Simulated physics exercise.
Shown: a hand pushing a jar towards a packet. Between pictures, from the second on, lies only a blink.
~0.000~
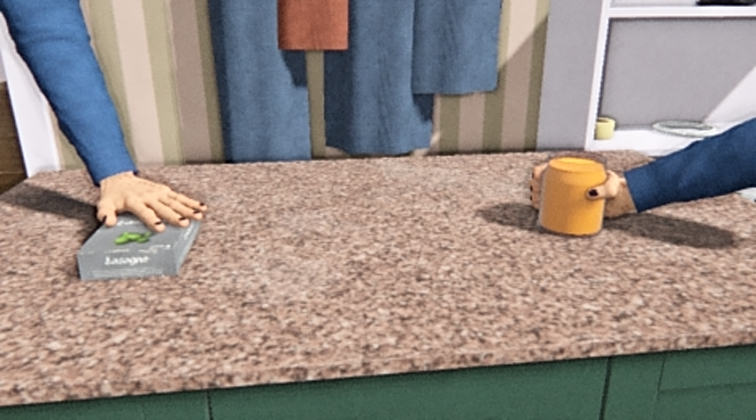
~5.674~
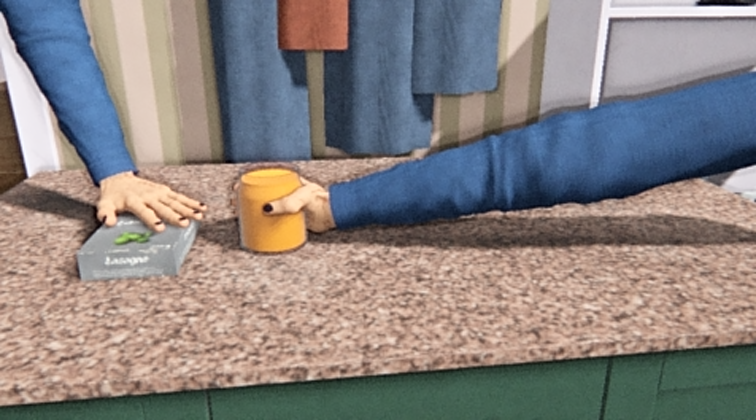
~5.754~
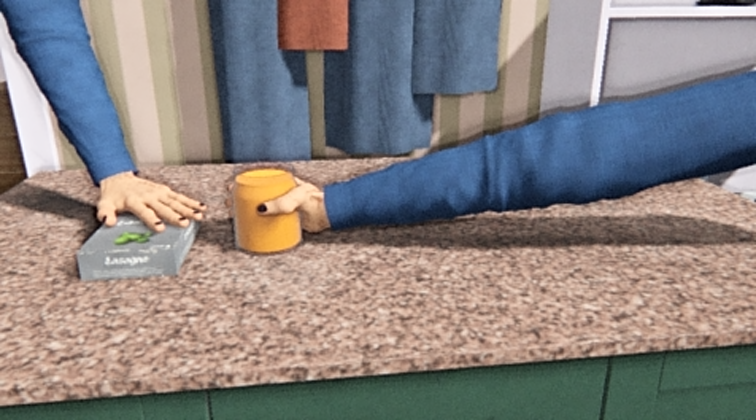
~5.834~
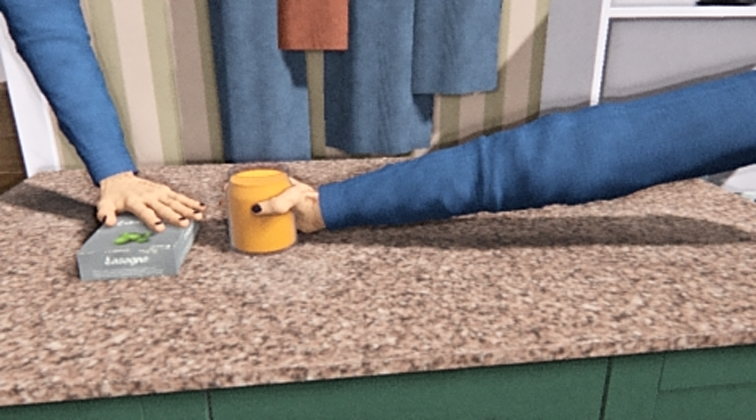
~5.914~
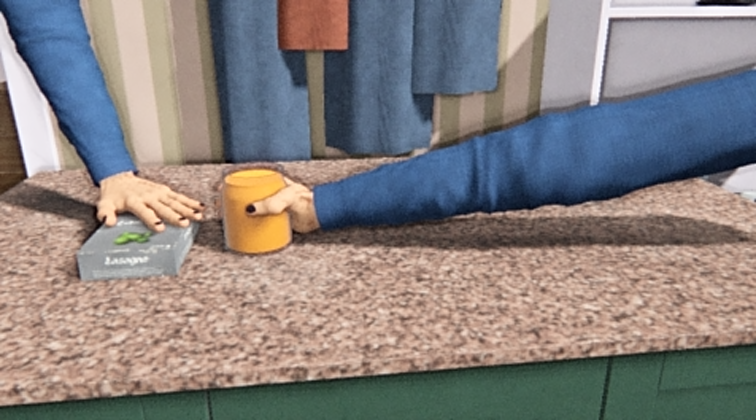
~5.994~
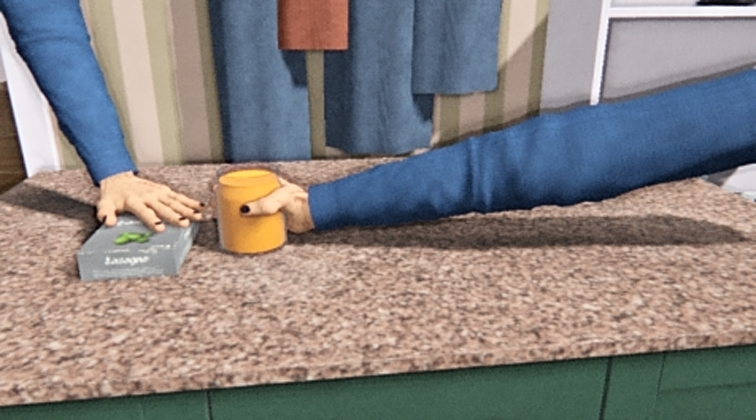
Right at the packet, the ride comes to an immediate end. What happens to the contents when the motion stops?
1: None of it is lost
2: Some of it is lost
1, none of it is lost.
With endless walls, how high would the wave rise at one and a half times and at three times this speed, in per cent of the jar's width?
The first case gives 15 per cent of the width, the second 25 per cent.
By 6.4 s, the jar meets the packet.
By 6.5 s, the orange juice surges up the wall; the wave climbs under half way to the rim.
By 7.5 s, the jar stands at the packet; its rim is dry.
